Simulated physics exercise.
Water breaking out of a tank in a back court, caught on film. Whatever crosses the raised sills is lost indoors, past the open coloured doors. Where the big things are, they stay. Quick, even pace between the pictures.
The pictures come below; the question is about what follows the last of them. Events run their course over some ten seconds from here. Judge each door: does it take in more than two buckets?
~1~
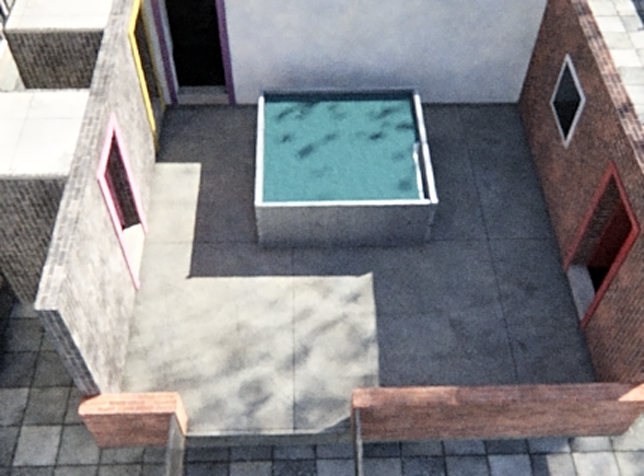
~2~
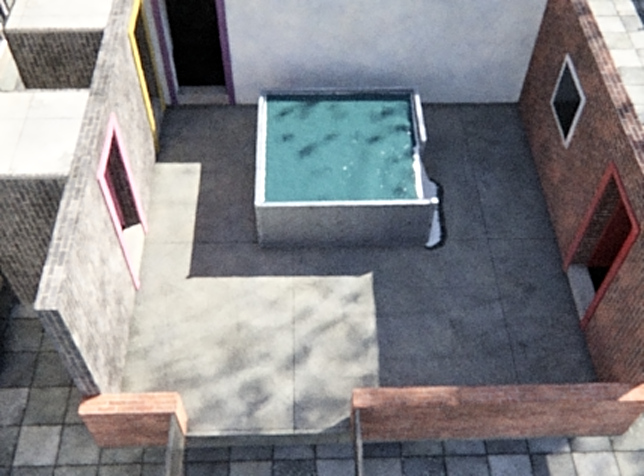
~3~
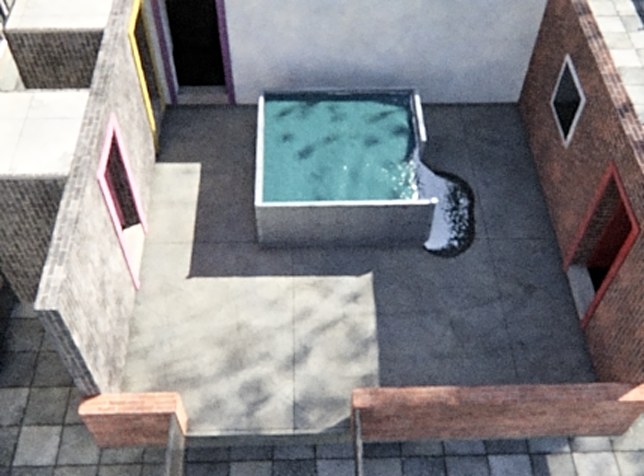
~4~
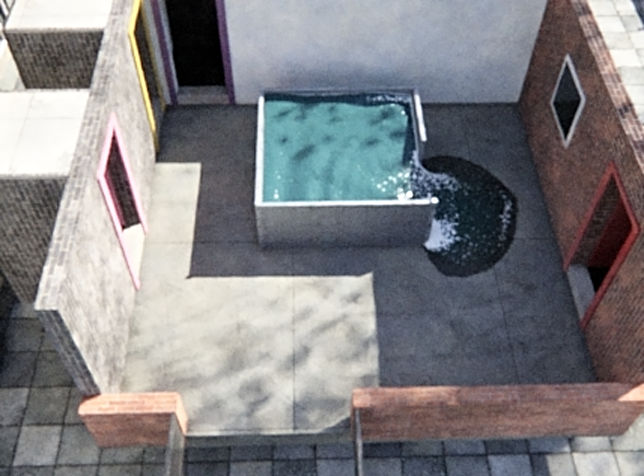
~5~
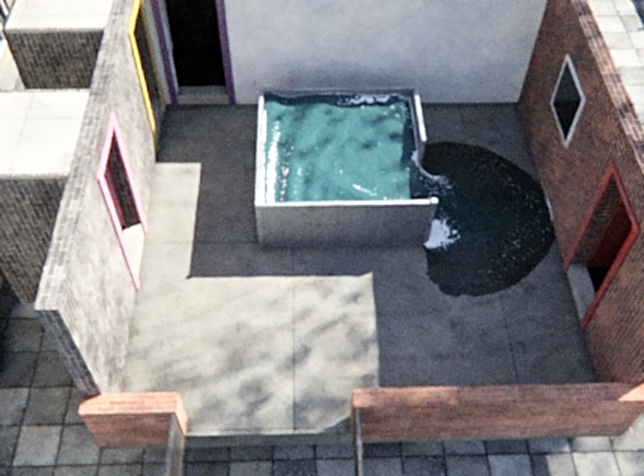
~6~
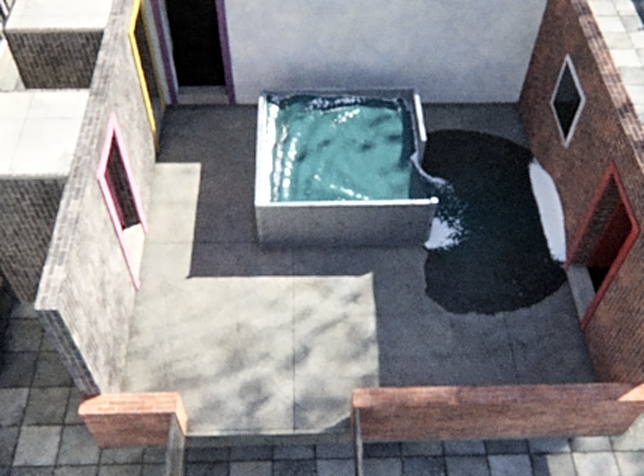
Result: Pink door: Not over the line on that one, purple door: Not over the line on that one, yellow door: Not over the line on that one, red door: Over the line on that one.
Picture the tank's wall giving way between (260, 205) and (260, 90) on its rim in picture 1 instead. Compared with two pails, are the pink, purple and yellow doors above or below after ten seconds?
Here's how it turns out: The pink door surpasses the limit, the purple door surpasses the limit, and the yellow door surpasses the limit.
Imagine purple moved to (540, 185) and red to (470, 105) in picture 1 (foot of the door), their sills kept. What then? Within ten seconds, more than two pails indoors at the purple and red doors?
Result - purple door exceeds the limit; red door exceeds the limit.
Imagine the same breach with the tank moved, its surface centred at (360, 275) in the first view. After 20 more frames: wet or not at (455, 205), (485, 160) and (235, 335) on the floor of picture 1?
Check in sequence: Soaked through, soaked through, still parched.
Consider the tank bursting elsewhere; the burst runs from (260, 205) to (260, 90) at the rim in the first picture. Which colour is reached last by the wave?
I'd name the red one.
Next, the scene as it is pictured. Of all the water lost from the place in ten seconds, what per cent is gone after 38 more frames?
About 40 per cent.
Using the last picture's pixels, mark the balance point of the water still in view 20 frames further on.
At roughly (417, 219).
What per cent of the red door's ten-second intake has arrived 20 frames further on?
I make it 85 per cent.
A moment on, water covers 25 % of the floor; the pink door not reached, the purple door not reached, the yellow door not reached, the red door under two buckets in.
Next, water covers 35 % of the floor; the pink door not reached, the purple door not reached, the yellow door not reached, the red door over two buckets in.
Then, water covers 70 % of the floor; the pink door not reached, the purple door wet at the sill, nothing in, the yellow door not reached, the red door far over two buckets in.
Later, water covers 95 % of the floor; the pink door wet at the sill, nothing in, the purple door under two buckets in, the yellow door wet at the sill, nothing in, the red door far over two buckets in.
In the end, water covers 95 % of the floor; the pink door wet at the sill, nothing in, the purple door under two buckets in, the yellow door wet at the sill, nothing in, the red door far over two buckets in.
